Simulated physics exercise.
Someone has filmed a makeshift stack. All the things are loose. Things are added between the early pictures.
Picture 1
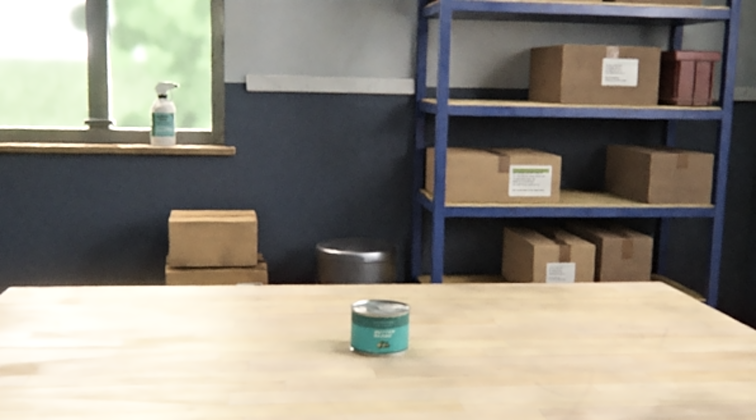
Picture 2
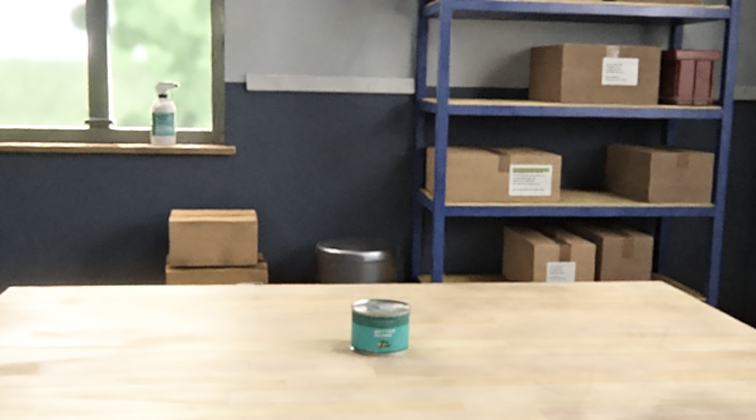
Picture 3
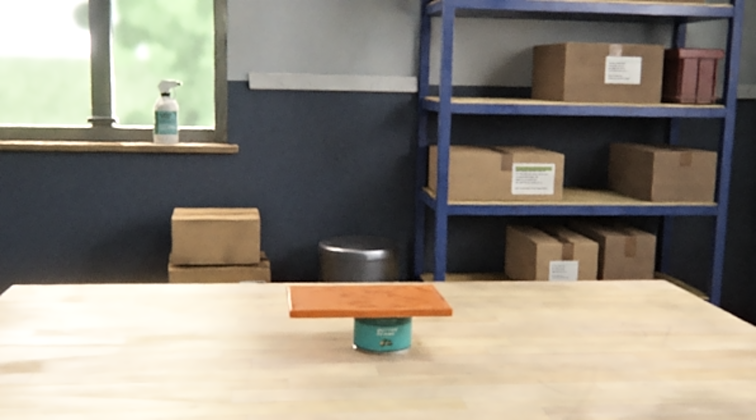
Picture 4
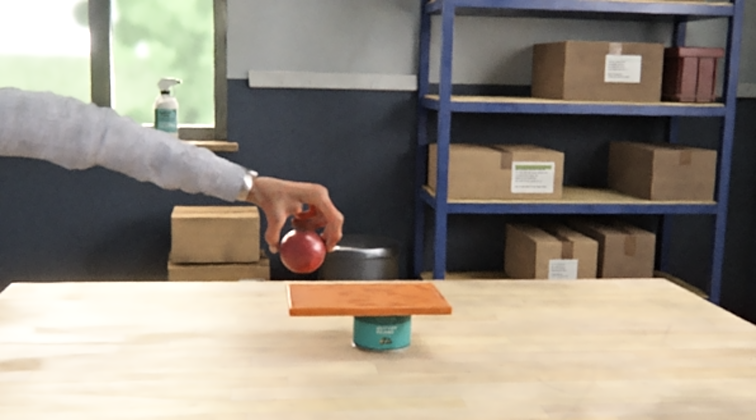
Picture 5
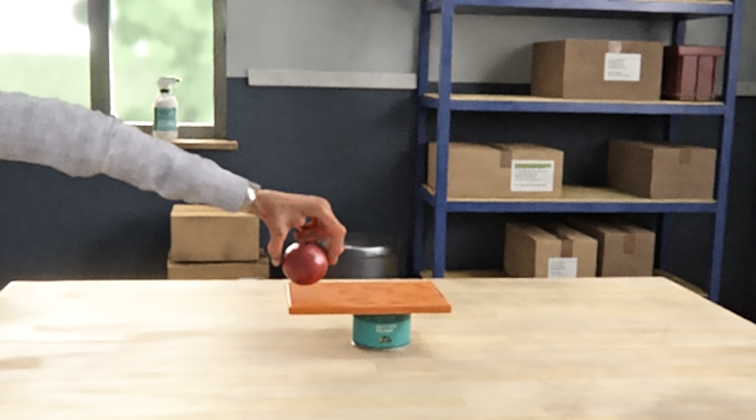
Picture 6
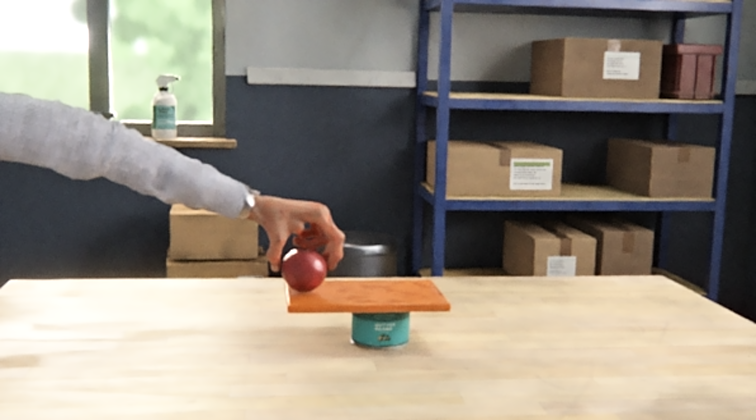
A hand in a pale blue sleeve works above a light wooden table, seen from the front in a storeroom with a window at left and blue shelves of cardboard boxes at right. A teal tin stands on the table, and an orange lid appears flat on top of it. The arm then enters from the left and lowers a red apple onto the lid's left end, still gripping it, while the view shifts very slightly.
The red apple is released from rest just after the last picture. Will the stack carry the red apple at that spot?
As it turns out, it gives way.
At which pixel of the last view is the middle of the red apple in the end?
Around (247, 322).
Then, 0.30 s past the last view, red apple now fallen; orange lid rocked 42° from its first pose.
Then, 0.40 s past the last view, orange lid rocked 37° from its first pose.
Then, 0.50 s past the last view, orange lid rocked 29° from its first pose.
Then, 1.50 s past the last view, orange lid rocked 28° from its first pose.
Finally, fallen, red apple; moved from the start, orange lid; turquoise tub still in place. Final places as the last picture's camera would see them, red apple near (247, 322). The stack loses its balance.
